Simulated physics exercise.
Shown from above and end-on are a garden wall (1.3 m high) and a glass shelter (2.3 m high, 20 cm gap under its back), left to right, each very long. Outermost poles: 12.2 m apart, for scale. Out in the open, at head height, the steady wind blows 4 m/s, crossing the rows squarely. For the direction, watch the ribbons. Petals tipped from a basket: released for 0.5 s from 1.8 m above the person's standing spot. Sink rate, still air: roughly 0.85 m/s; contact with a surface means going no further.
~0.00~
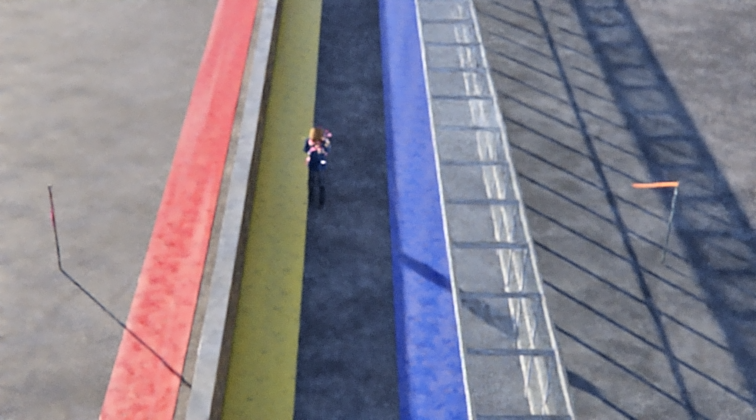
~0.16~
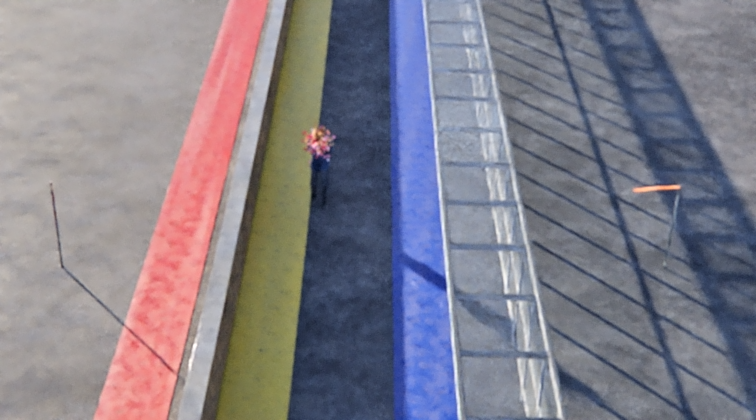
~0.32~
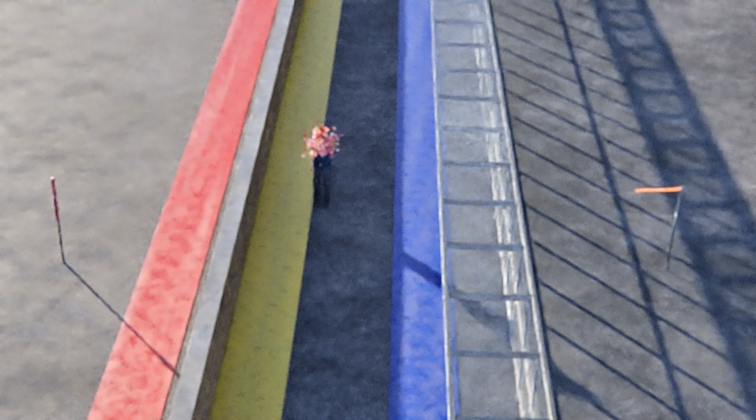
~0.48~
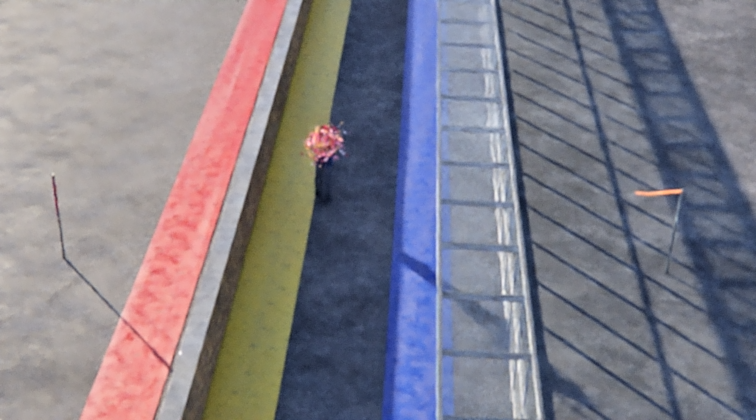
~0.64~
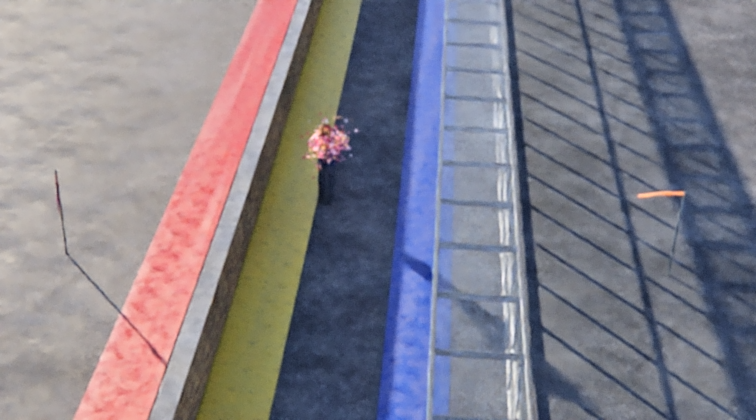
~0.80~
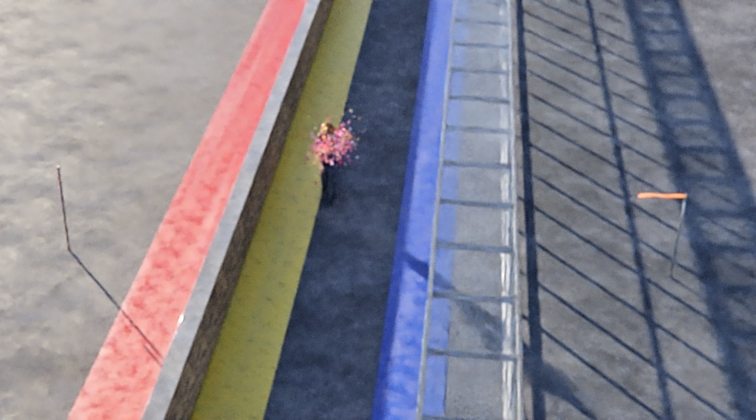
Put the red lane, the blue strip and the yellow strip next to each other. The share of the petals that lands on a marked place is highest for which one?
Highest for yellow.
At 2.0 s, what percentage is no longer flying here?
It comes to around 3 %.
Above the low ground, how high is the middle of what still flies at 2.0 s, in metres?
1.4 m.
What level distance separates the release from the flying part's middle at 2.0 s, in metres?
Estimate: Some 0.5 m.
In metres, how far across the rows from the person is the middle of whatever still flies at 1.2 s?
It works out to about 0.0 m.
After 1.2 s, 100 % is in the air or yet to come; 0 % lies on the yellow strip, 0 % on the blue strip and 0 % on the red lane; the middle of what still flies is 1.6 m above the low ground, near (336, 149).
After 2.0 s, 97 % is in the air or yet to come; 2 % lies on the yellow strip, 0 % on the blue strip and 0 % on the red lane; the middle of what still flies is 1.4 m above the low ground, near (344, 156).
After 3.5 s, 75 % is in the air or yet to come; 15 % lies on the yellow strip, 0 % on the blue strip and 0 % on the red lane; the middle of what still flies is 1.0 m above the low ground, near (364, 173).
After 8.0 s, 13 % is in the air or yet to come; 31 % lies on the yellow strip, 1 % on the blue strip and 0 % on the red lane; the middle of what still flies is 0.8 m above the low ground, near (334, 181).
After 45.0 s, 0 % is in the air or yet to come; 35 % lies on the yellow strip, 2 % on the blue strip and 1 % on the red lane.
